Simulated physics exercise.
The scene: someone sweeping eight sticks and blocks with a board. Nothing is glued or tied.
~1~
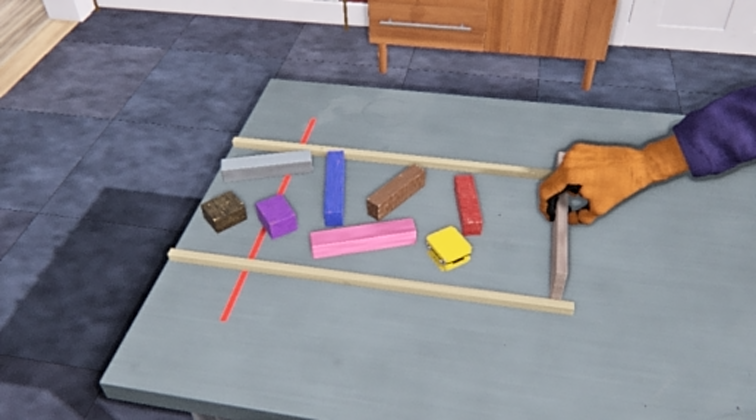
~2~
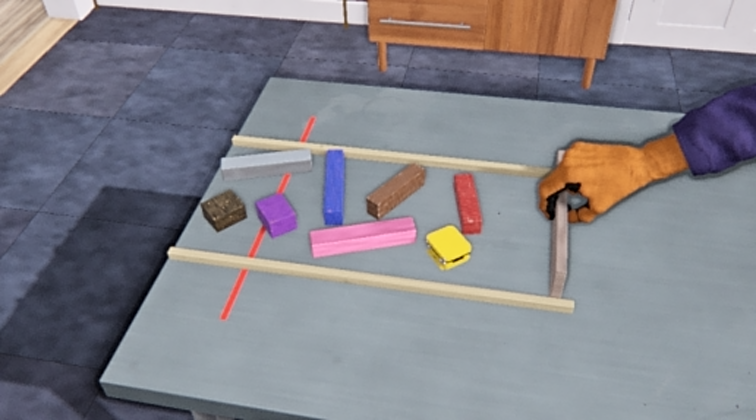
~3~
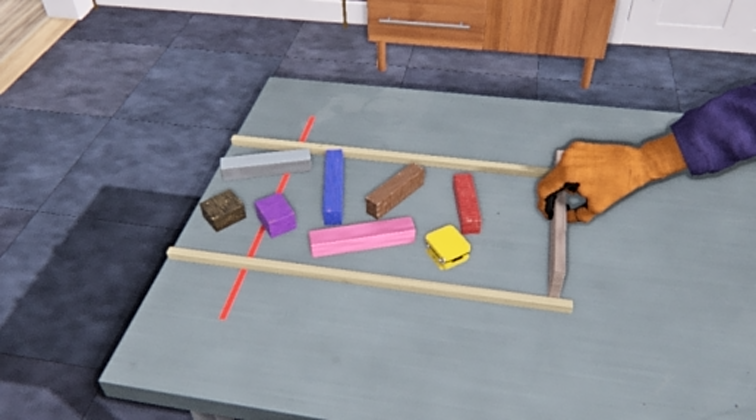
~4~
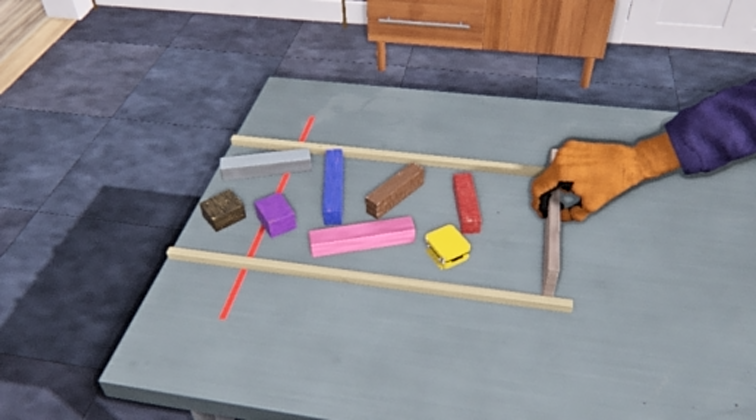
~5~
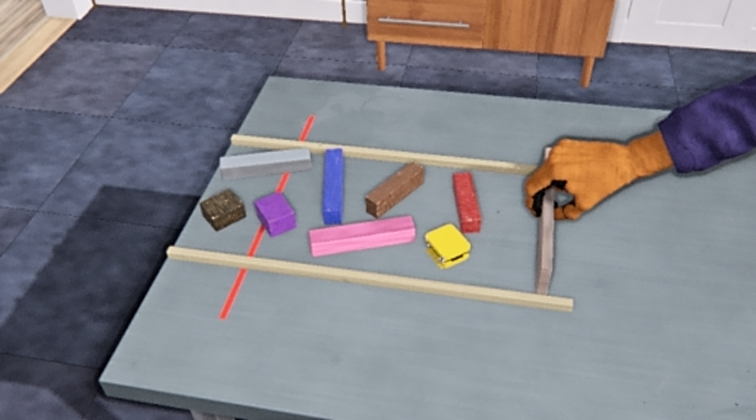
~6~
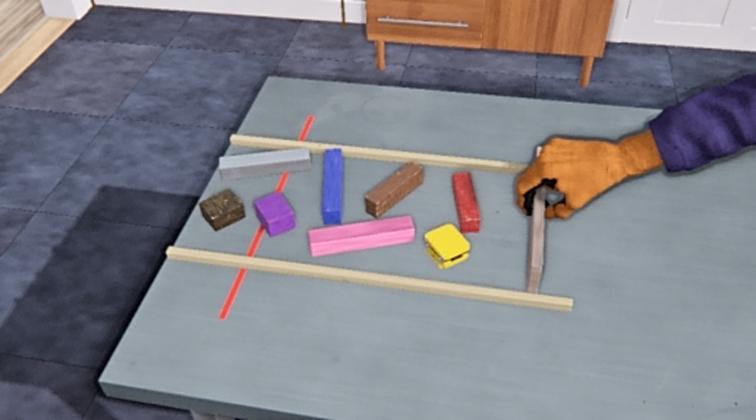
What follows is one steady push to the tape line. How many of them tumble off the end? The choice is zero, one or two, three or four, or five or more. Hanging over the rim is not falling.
Here the number that fall off is one or two.
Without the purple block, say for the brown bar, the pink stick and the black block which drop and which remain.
The brown bar stays on, the pink stick stays on, the black block does not fall.
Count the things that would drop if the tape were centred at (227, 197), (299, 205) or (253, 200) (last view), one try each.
Down on the floor: 5, 0 and 3.
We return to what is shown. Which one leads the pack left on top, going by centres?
The purple block ends nearest.
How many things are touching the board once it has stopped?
3 of them.
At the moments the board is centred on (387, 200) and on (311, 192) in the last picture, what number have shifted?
By then 4, and 8.
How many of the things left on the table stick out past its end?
2 of them.
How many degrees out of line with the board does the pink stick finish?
About 50°.
Soon after, none off yet; black block at rest near (222, 210); grey stick at rest near (265, 164); purple block at rest near (275, 214).
In the end, the number that fall off is one or two; gone, grey stick and black block.
